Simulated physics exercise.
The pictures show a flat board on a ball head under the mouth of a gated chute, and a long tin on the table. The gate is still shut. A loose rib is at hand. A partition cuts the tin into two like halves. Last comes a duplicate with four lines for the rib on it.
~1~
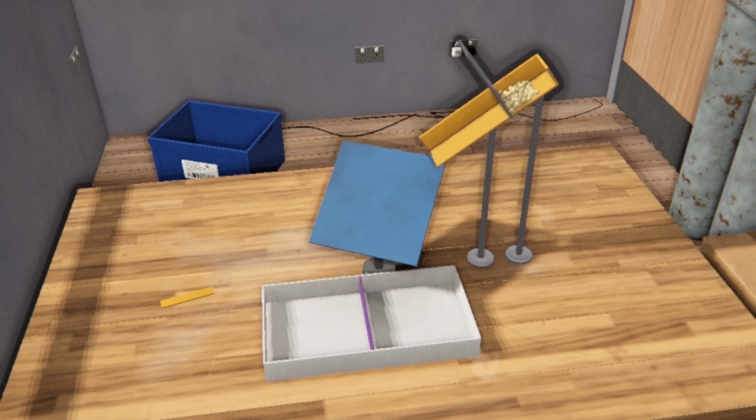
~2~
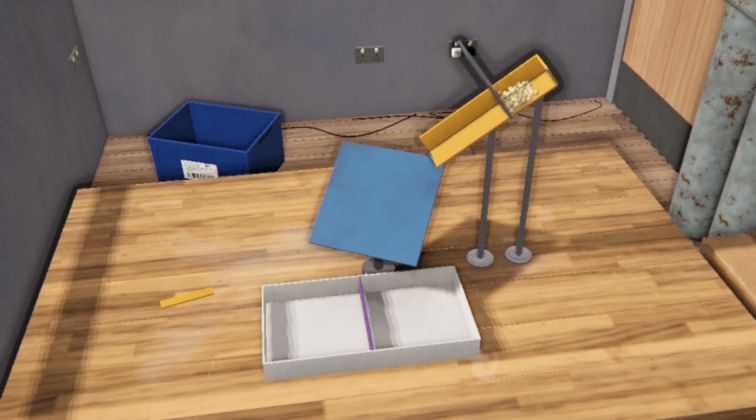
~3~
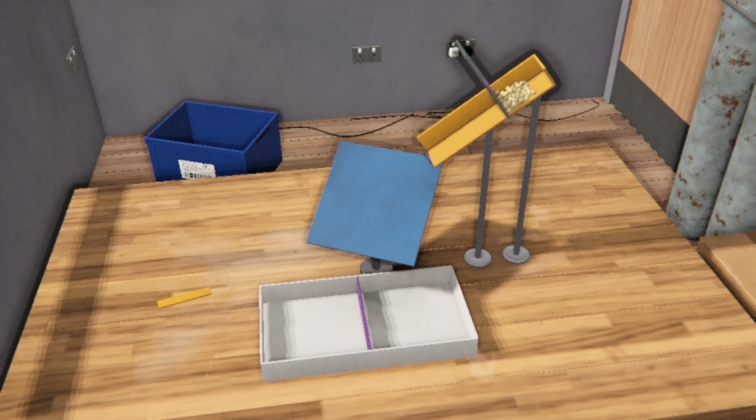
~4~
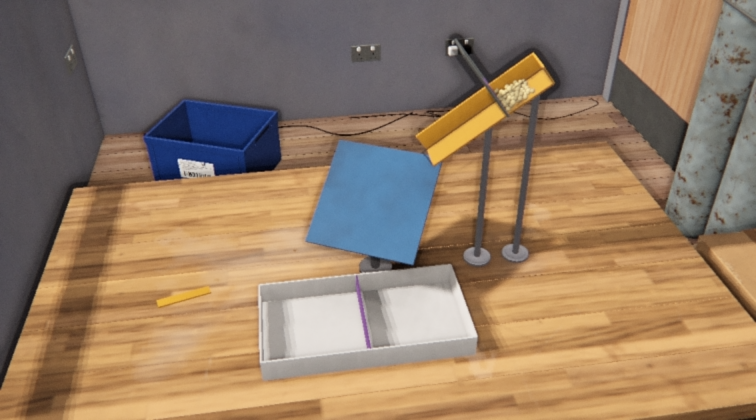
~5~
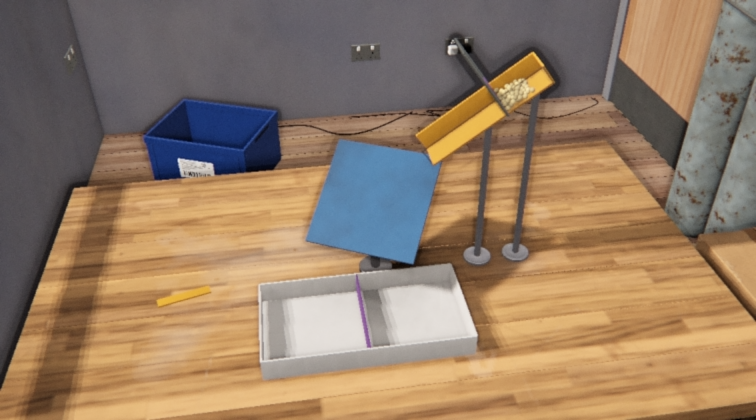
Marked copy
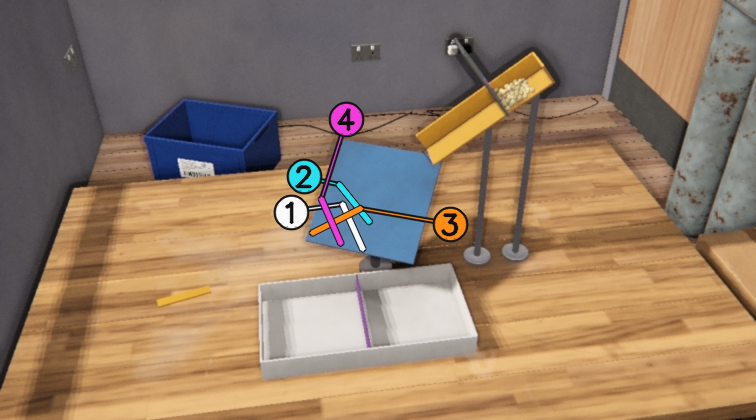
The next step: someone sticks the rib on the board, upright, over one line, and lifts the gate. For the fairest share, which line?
2.
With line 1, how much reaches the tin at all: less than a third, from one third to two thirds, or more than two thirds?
It is more than two thirds.
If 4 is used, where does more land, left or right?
Left.
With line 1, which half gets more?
Right.
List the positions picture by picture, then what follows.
Load behind the gate (515, 93), soya beans; lip of the chute (434, 159), sloping fairly steeply, in the first picture.
Middle of the board (378, 200), tilted fairly steeply; middle of its low edge (361, 254); of its high edge (394, 150), in the second picture.
Front corners of the tin (261, 363) and (477, 338); front end of its middle wall (371, 351); gate still shut (490, 89), in the third picture.
Middle of the load (511, 91); lip (431, 158), in the fourth picture.
Middle of the load (511, 90); lip (430, 157), in the fifth picture.
On the marked copy, line 1 from (342, 204) to (362, 248); line 2 from (339, 184) to (369, 221); line 3 from (360, 208) to (312, 232); line 4 from (321, 199) to (340, 243).
Choosing 1, of what is caught, about a tenth in the left half, almost all in the right.
Choosing 2, of what is caught, roughly a third in the left half, roughly two thirds in the right.
Choosing 3, of what is caught, almost all in the left half, just a few in the right.
Choosing 4, of what is caught, almost all in the left half, just a few in the right.
